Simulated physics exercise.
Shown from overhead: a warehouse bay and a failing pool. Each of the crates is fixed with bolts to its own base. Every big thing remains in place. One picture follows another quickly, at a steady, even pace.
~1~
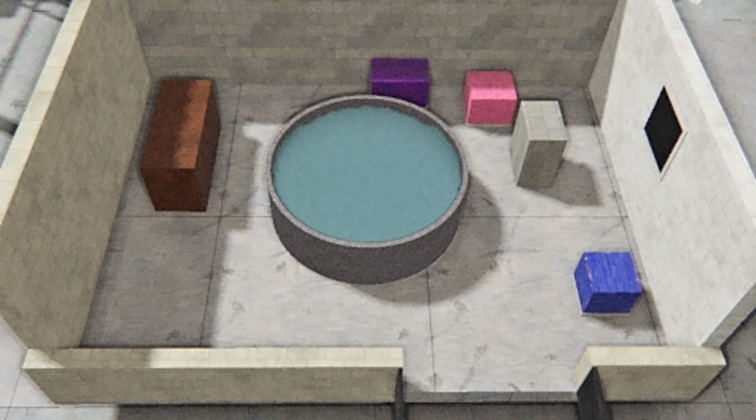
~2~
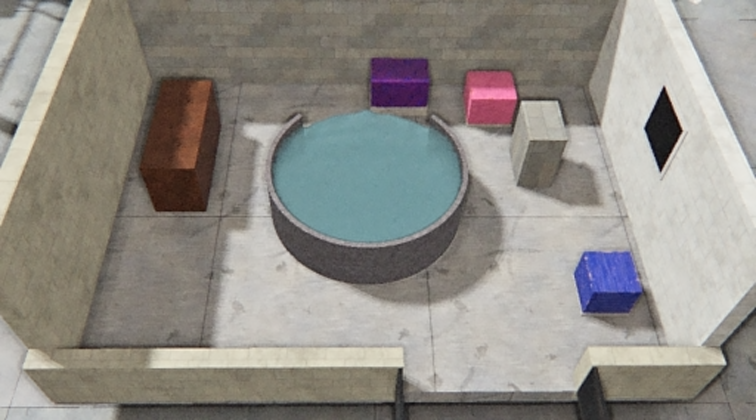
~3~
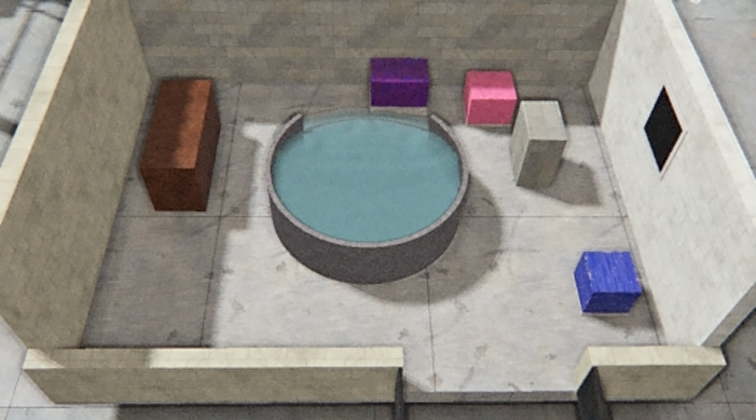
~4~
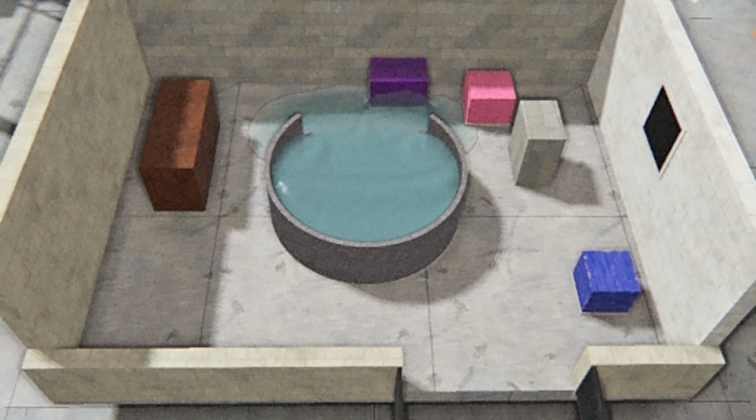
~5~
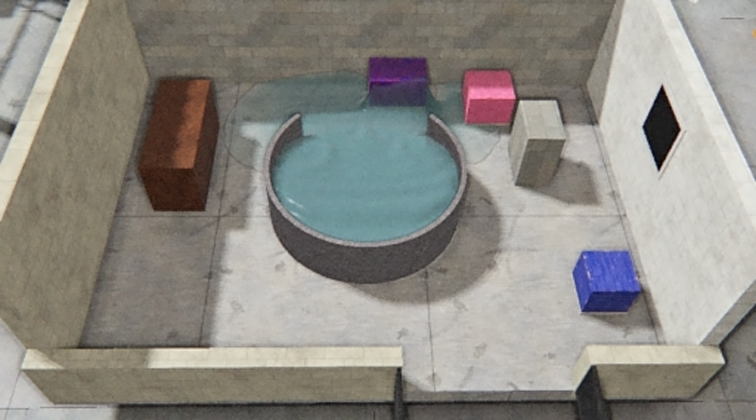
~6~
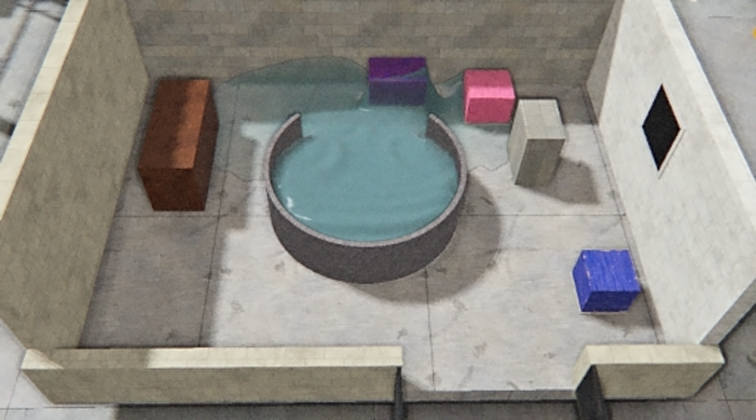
Water in a round pool pours out through a gap that opens in the far side of its wall, then spreads across the walled bay's floor, around the purple box and toward the brown block and the pink box.
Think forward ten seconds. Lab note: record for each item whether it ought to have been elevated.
One by one: The blue crate is affected by the water; the pink crate is affected by the water; the purple crate is affected by the water.
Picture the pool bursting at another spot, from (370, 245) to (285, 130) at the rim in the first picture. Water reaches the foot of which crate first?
Answer: The crate marked purple.
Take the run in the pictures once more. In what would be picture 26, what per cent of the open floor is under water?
That should be about 85 %.
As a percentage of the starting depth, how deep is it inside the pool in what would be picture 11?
My best guess is about 58 per cent.
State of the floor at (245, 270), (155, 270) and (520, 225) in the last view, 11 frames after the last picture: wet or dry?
Point one left clear, point two left clear, point three sodden.
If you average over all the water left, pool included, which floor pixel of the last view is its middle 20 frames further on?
The balance point is around (338, 163).
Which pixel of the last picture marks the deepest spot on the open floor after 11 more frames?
Deepest spot: Near (144, 105).
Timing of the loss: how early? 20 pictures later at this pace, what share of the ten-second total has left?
Log: Around 0 %, estimated.
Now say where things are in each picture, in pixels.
The round pool at (367, 168) is whole and still, in the first picture.
The front is at a hidden place, out from the gap on the round pool's far side, in the second picture.
Water pours out on the round pool's far side and has run to a hidden place, in the third picture.
The front is at (253, 131), out from the gap on the round pool's far side, in the fourth picture.
The front is at (233, 118), out from the gap on the round pool's far side, in the fifth picture.
Water pours out on the round pool's far side and has run to (224, 83), in the sixth picture.
A moment on, water covers 30 % of the floor; the blue crate not reached, the pink crate water round its plinth, the purple crate water round its plinth.
Next, water covers 45 % of the floor; the blue crate not reached, the pink crate water round its plinth, the purple crate water round its plinth.
Then, water covers 85 % of the floor; the blue crate water round its plinth, the pink crate water round its plinth, the purple crate water round its plinth.
Later, water covers 100 % of the floor; the blue crate water round its plinth, the pink crate water round its plinth, the purple crate water round its plinth.
In the end, water covers 100 % of the floor; the blue crate was topped, the pink crate was topped, the purple crate was topped.
